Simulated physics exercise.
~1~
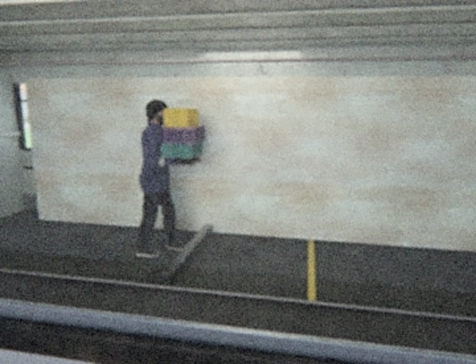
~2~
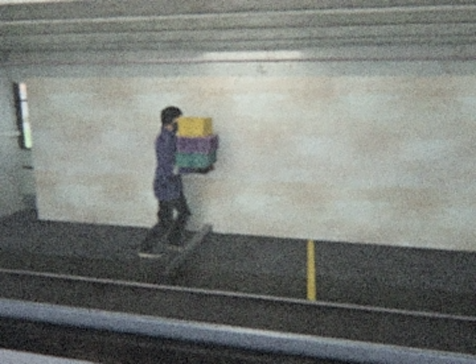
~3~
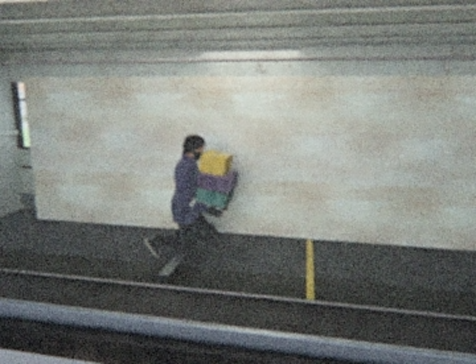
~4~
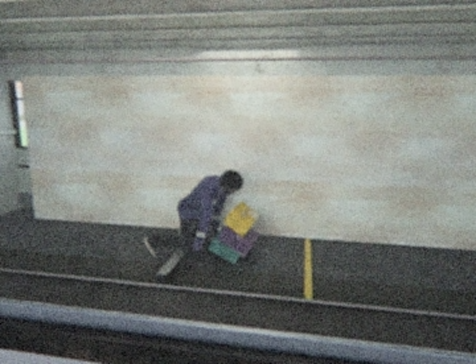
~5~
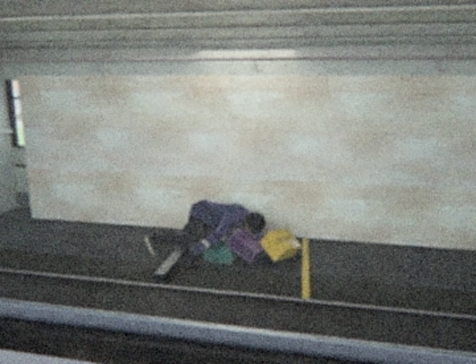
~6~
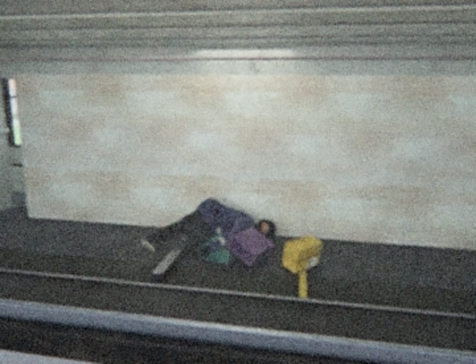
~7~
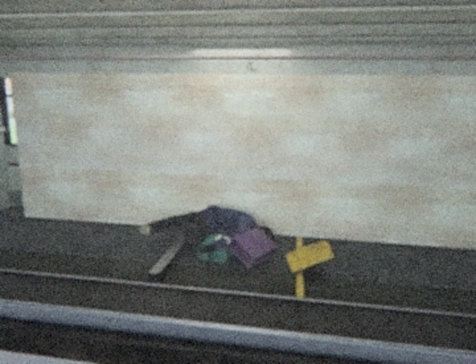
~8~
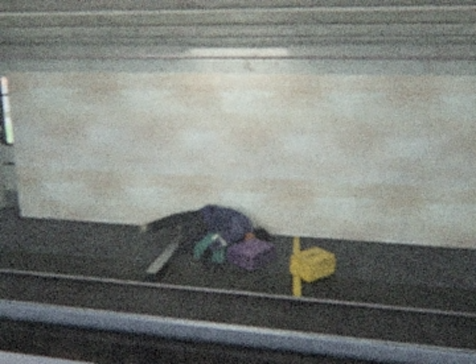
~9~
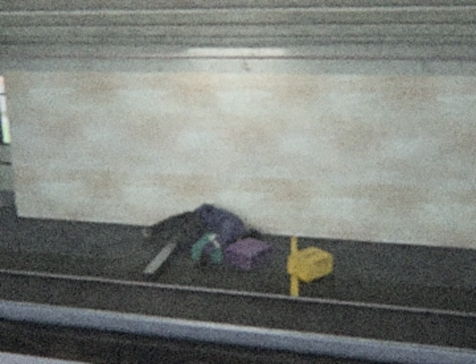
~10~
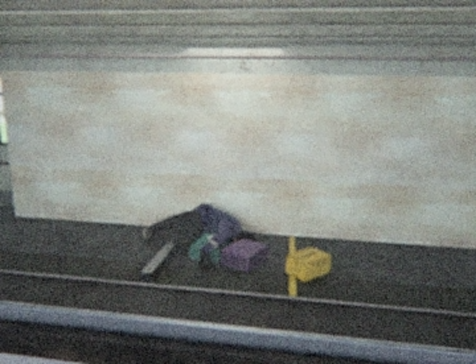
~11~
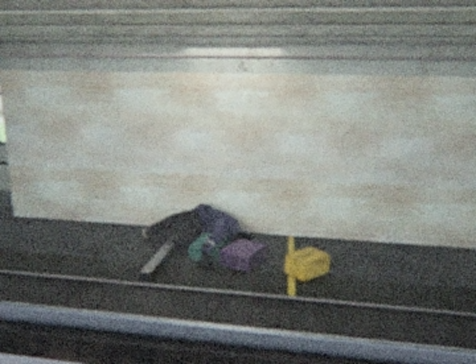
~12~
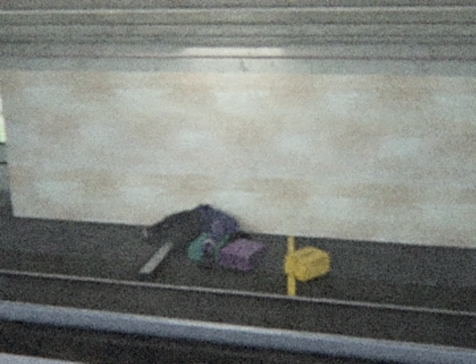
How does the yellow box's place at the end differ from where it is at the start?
At the start the yellow box is on top of the stack held in the person's arms at the left, and at the end it lies on the floor further right, just past the yellow line.
